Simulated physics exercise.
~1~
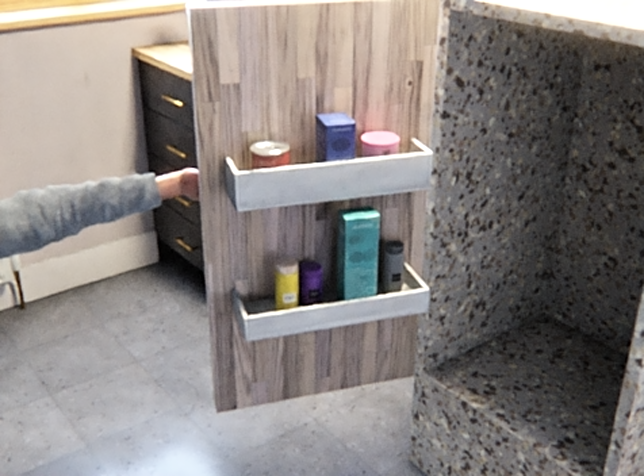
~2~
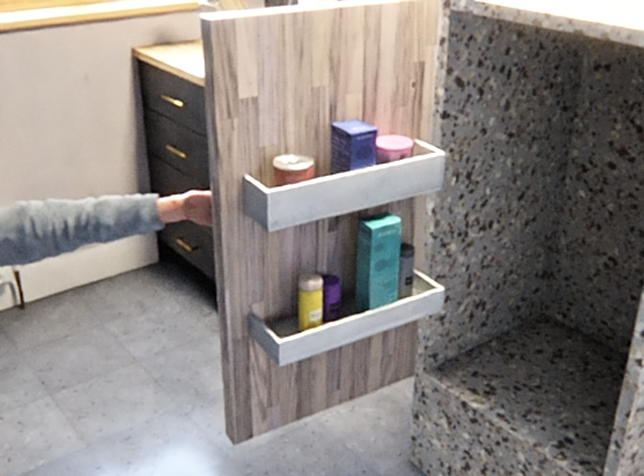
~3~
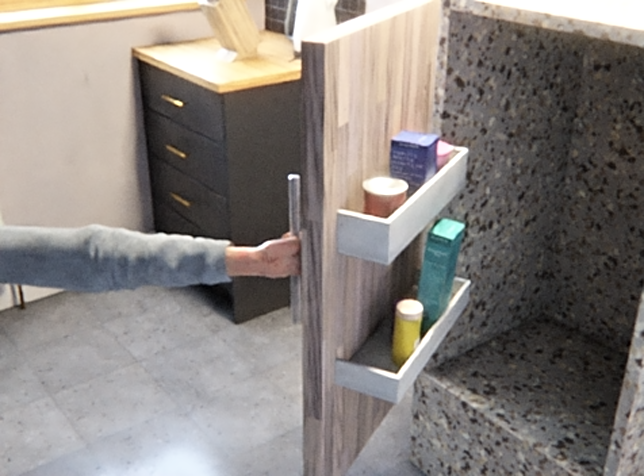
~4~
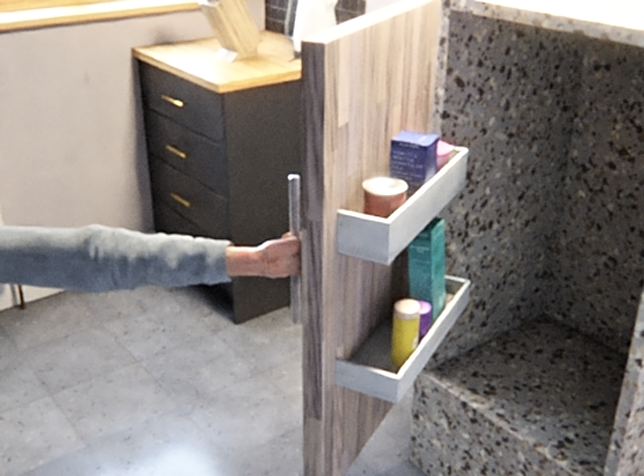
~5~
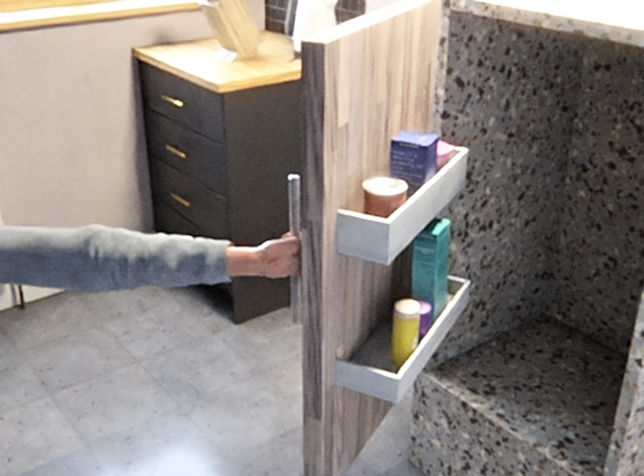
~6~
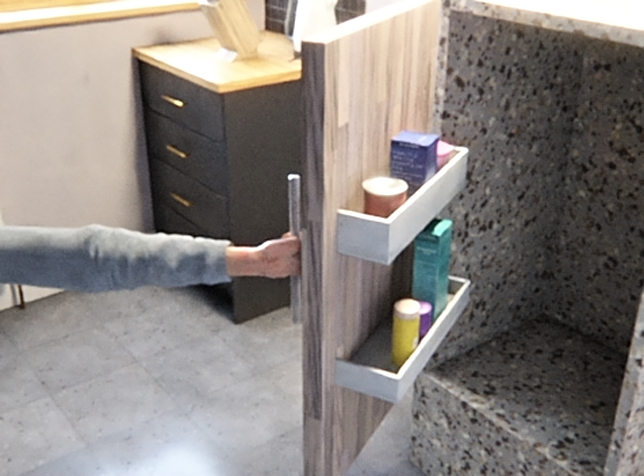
The footage shows a hand swinging a wooden larder door with two racks of tins, shakers and cartons toward closed, then holding it still, partly open. The turquoise carton tilts slightly and settles back, the purple shaker shifts in the lower rack, and everything ends upright in the racks.
